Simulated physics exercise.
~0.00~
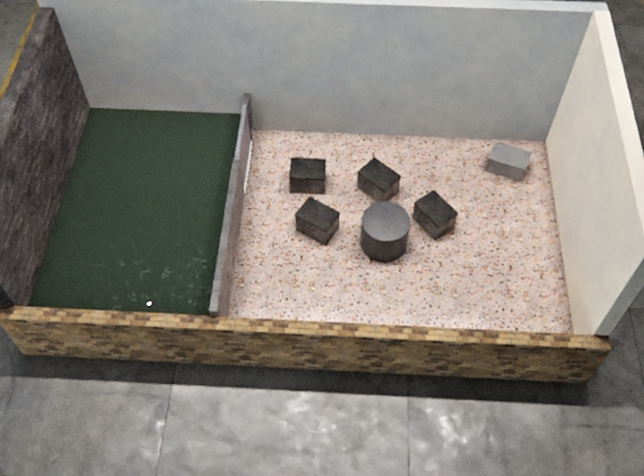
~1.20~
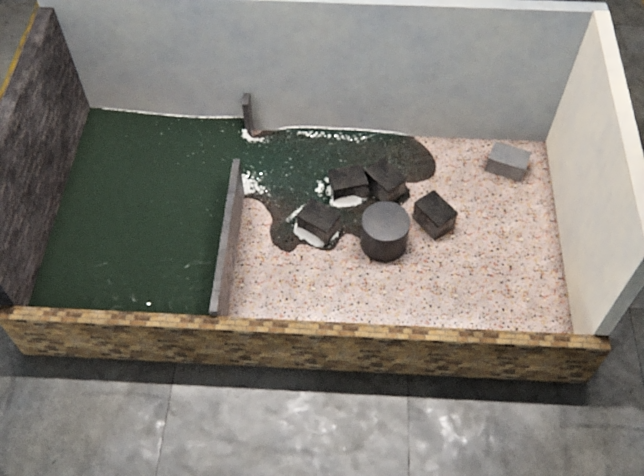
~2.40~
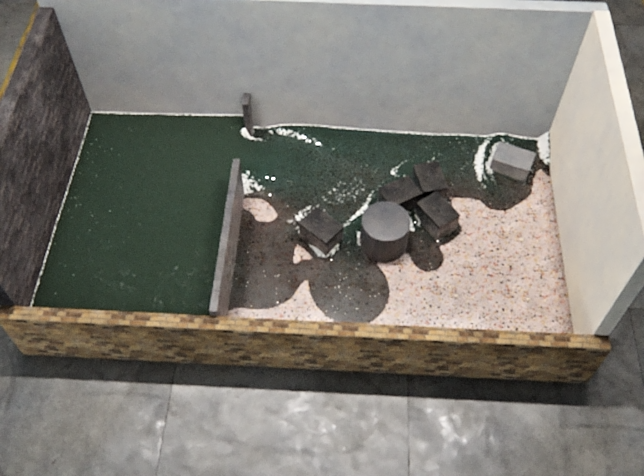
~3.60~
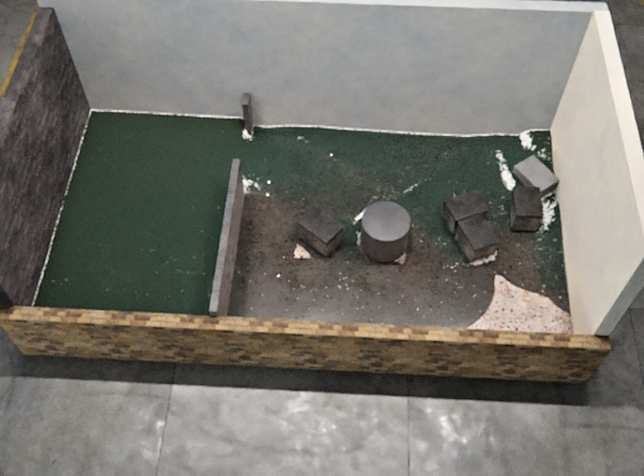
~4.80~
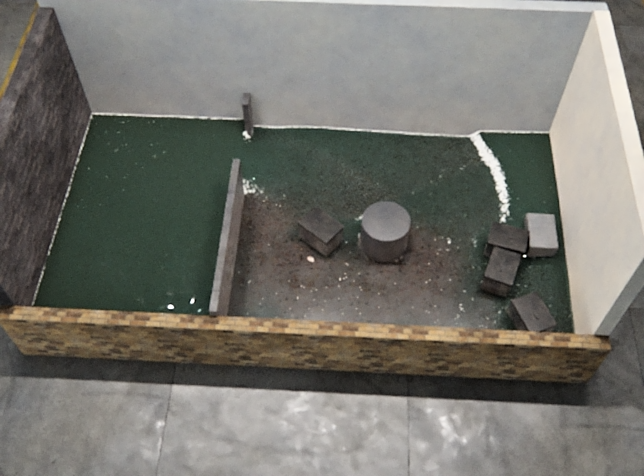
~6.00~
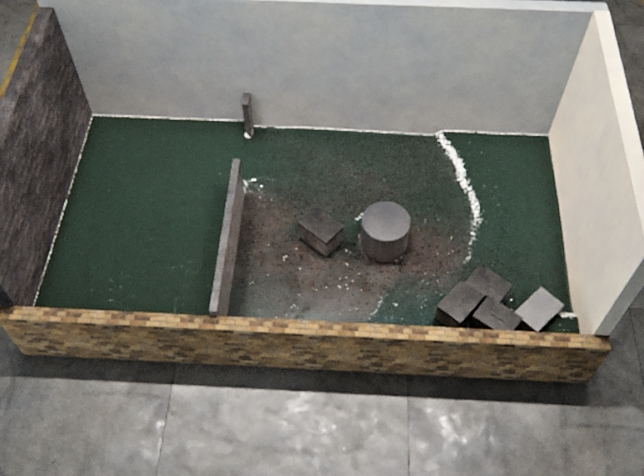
A large walled basement with pale back and right walls, a dark left wall and a brown brick front edge is seen from high above, split by a thin grey partition. Dark green water fills the left side, while four dark blocks surround a grey cylinder on the speckled pink floor, with a lighter grey block near the far right corner. The partition opens at the back and water bursts through, spreading rightward with white foam. It pushes three dark blocks to the right, then carries the pale block along too. Finally, those four cluster at the front right corner, while one dark block and the cylinder remain near the middle in water covering the floor.
